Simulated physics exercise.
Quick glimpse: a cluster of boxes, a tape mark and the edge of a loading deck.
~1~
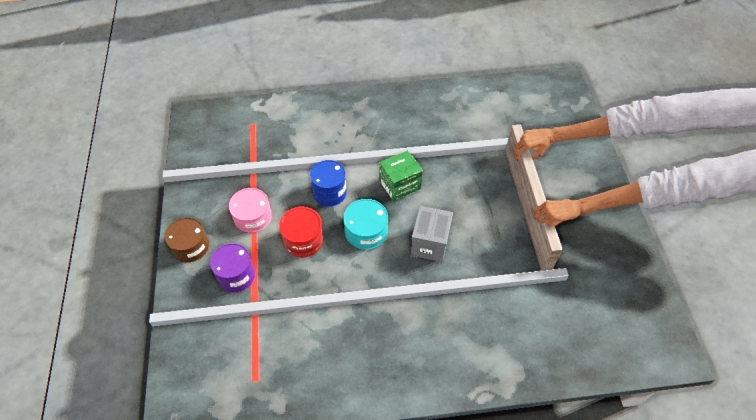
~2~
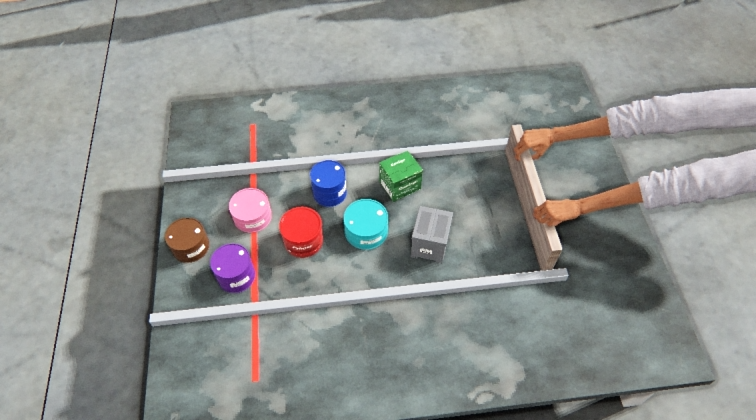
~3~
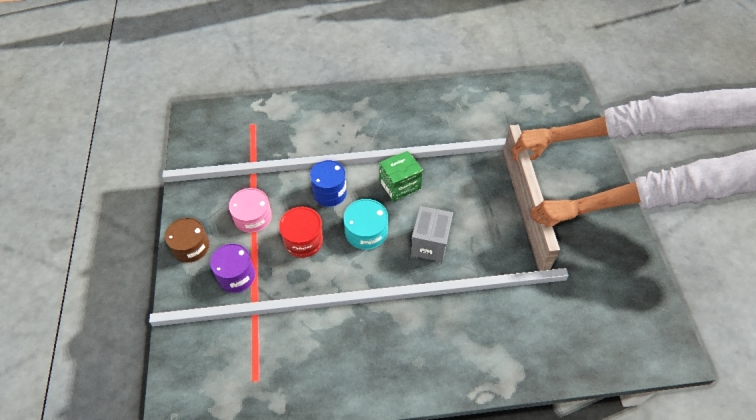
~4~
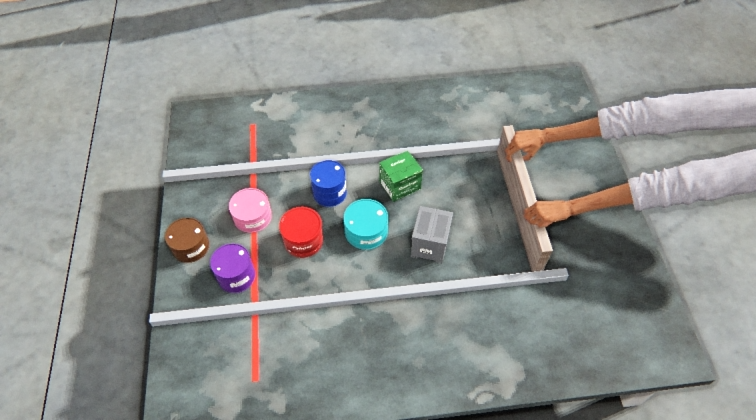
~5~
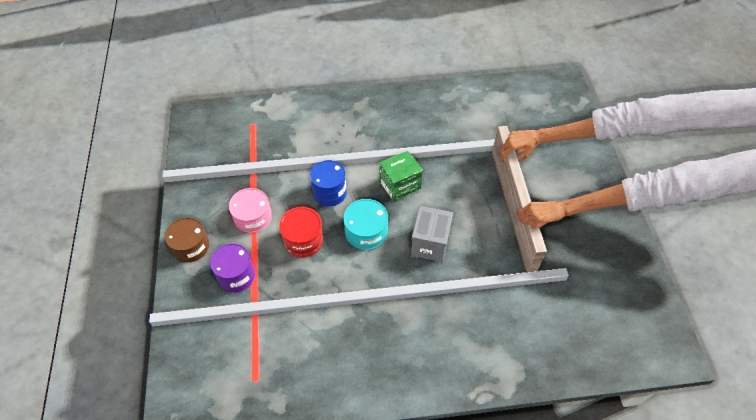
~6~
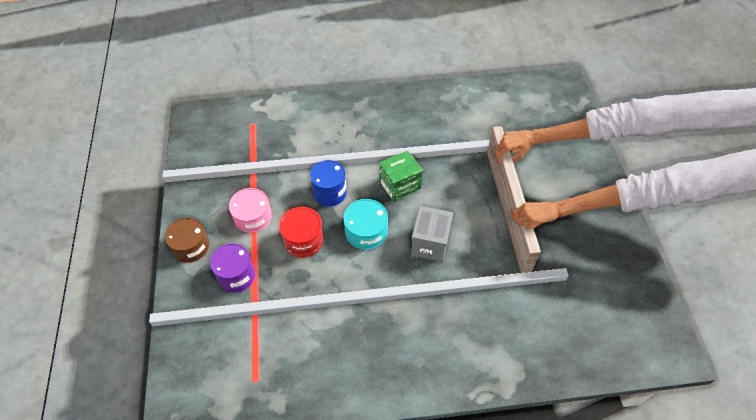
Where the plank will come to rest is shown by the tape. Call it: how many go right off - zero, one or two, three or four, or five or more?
Zero go off.
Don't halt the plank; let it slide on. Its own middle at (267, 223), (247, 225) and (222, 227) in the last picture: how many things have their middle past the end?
First 0, then 1, then 2.
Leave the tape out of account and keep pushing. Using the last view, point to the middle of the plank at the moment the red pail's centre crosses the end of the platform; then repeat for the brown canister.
The middle is at (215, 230) when it's the red pail, and at (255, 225) when it's the brown canister.
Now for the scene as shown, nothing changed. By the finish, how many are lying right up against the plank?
Tally at the end: 3.
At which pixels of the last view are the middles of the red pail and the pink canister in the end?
Final positions - red pail around (193, 253), pink canister around (183, 224).
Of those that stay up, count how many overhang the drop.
Expected count: 1.
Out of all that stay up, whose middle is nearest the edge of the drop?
The brown canister.
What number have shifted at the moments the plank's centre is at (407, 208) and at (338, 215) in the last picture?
The count reaches 3 first and 5 second.
Early on, none off yet; brown canister at rest near (188, 240); purple canister at rest near (233, 268); pink canister at rest near (251, 210).
Finally, the number that fall off is zero.
